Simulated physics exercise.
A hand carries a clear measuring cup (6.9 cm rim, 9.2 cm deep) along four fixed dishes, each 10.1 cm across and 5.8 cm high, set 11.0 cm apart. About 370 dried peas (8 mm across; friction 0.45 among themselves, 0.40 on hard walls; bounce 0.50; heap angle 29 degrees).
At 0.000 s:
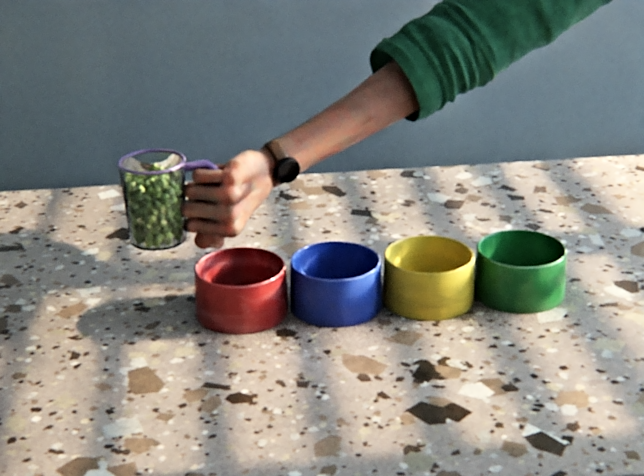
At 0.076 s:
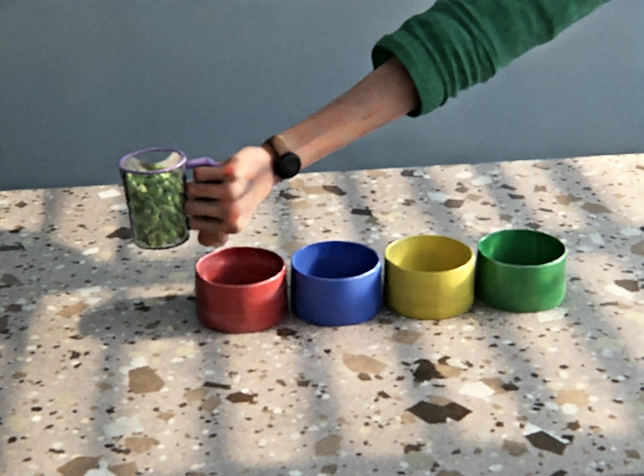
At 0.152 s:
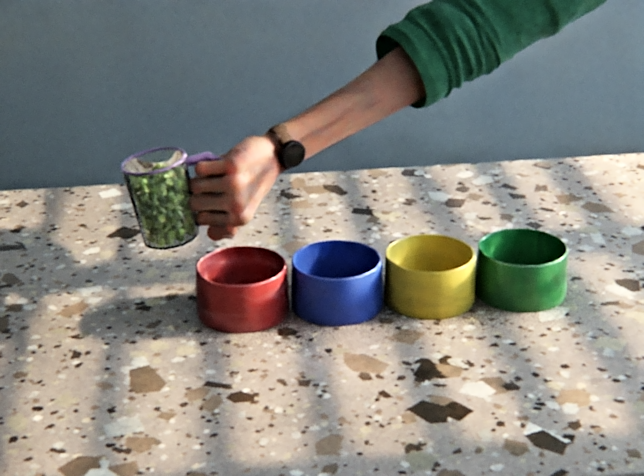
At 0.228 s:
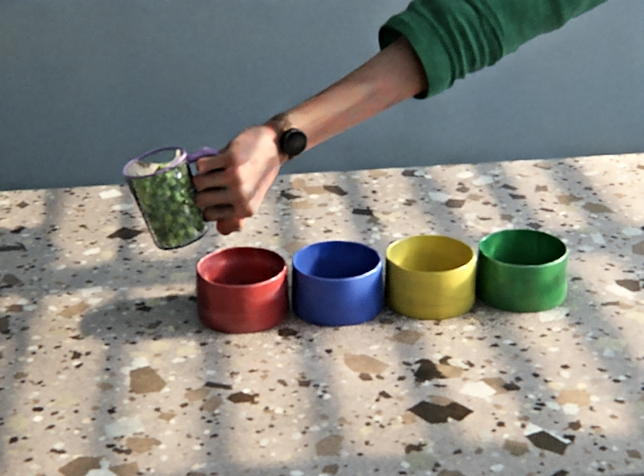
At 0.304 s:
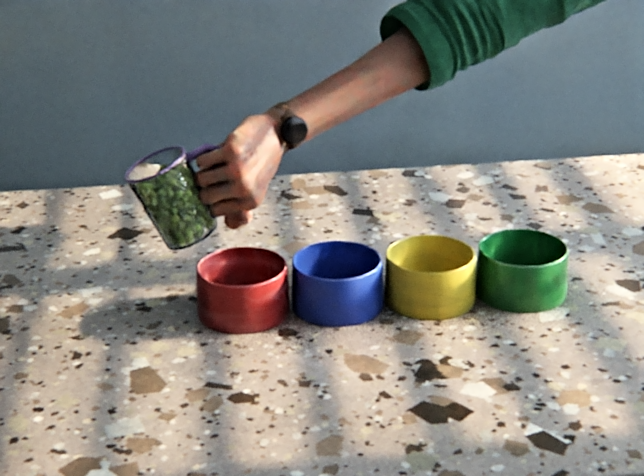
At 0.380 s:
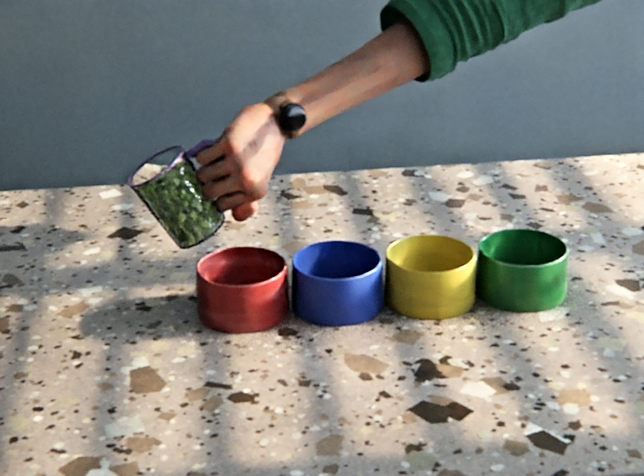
A hand in a green sleeve, wearing a dark watch, holds a clear cup of green pieces by its purple handle above a speckled tabletop, seen from the front and slightly above. Red, blue, yellow and green dishes stand in a row from left to right before a grey-blue wall. The hand shifts slightly right, tilting the cup's base rightward and its rim leftward, while the view stays still.
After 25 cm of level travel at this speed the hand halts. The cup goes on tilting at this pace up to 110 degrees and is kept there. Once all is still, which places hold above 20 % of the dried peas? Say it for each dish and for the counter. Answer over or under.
Red over, blue under, green under, yellow under, counter over.
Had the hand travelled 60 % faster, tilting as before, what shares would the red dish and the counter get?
Then: Red 80; counter 0.
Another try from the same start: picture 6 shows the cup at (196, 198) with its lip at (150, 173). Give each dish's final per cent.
Red 0, blue 100, green 0, yellow 0.
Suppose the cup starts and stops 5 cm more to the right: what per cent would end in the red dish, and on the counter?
In that case red 100; counter 0.
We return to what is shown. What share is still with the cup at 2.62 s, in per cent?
About 0 per cent.
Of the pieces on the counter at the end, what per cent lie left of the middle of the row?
Roughly 100 per cent.
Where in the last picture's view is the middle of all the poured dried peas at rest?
Around (220, 306).
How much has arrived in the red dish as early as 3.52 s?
Near 60 per cent so far.
Then, at 1.73 s, tilt 110 degrees; cup holds 15 %, red 45 %.
Then, at 2.62 s, tilt 110 degrees; cup holds 0 %, red 60 %.
After 3.52 s, tilt 110 degrees; cup holds 0 %, red 60 %.
In the end, at 3.8 s, red 60 %, blue 0 %, green 0 %, yellow 0 %, counter 40 %.
